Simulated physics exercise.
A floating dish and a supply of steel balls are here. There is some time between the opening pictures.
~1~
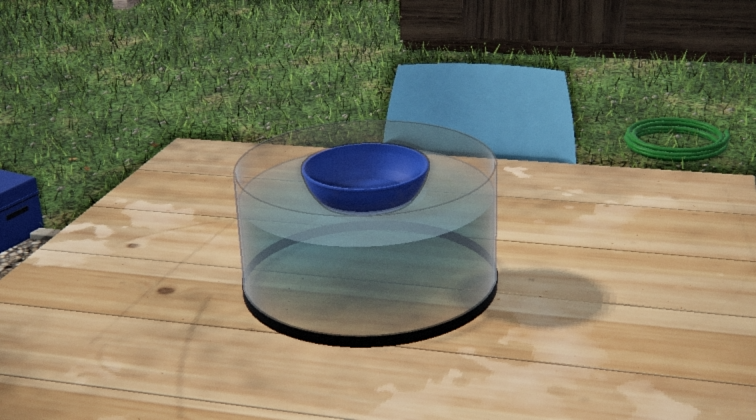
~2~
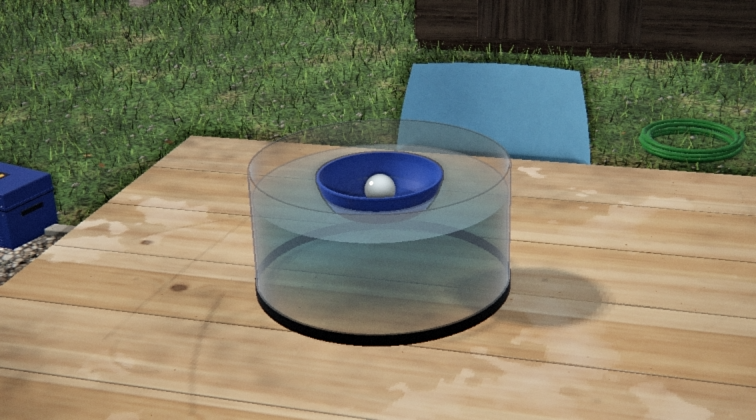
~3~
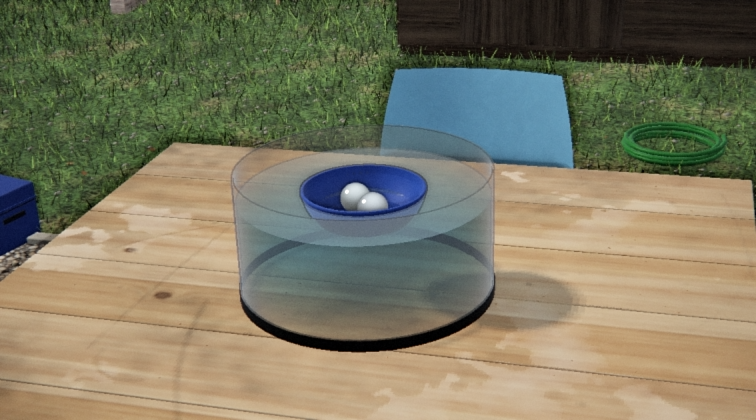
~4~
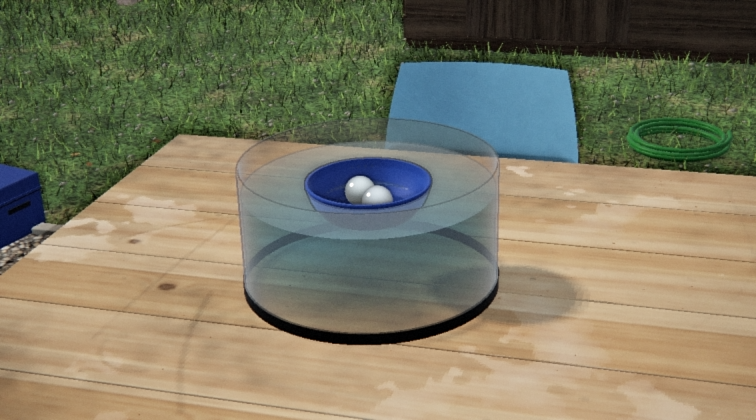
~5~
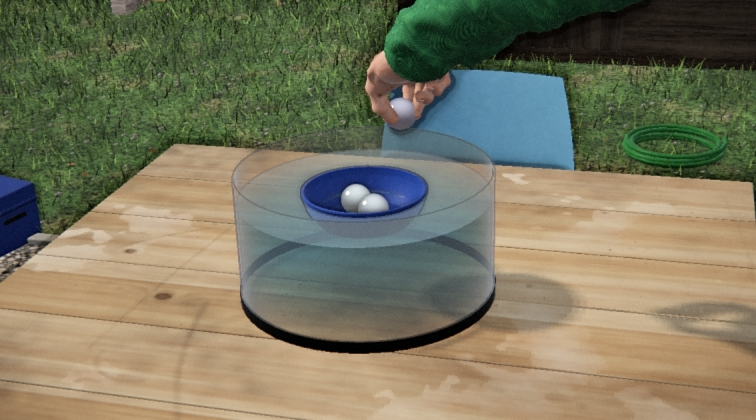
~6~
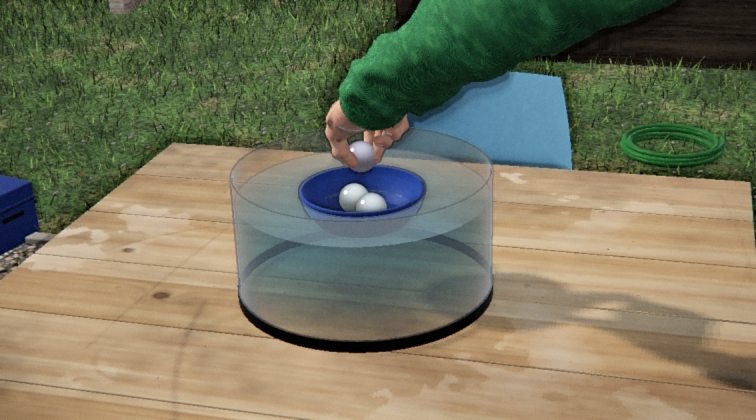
On a wooden table outdoors, a blue dish floated in a clear tub of water, sitting lower with one ball, then two, before a green-sleeved hand brought another ball over it.
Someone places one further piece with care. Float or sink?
Down.
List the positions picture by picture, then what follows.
In the first picture, dish (365, 167) empty; most of its side above the surface.
In the second picture, dish (380, 176) with one aboard; about half of its side above the surface.
In the third picture, dish (363, 189) with two aboard; about a fifth of its side above the surface.
In the fourth picture, dish (368, 182) with two aboard; about a fifth of its side above the surface.
In the fifth picture, dish (364, 190) with two aboard; about a fifth of its side above the surface; the next steel ball in the hand at (401, 113).
In the sixth picture, dish (362, 189) with two aboard; about a fifth of its side above the surface; the next steel ball in the hand at (361, 156).
Soon after, the steel ball is in and the dish dips.
Later, water pours in over its edge.
In the end, the dish lies on the bottom with its load.
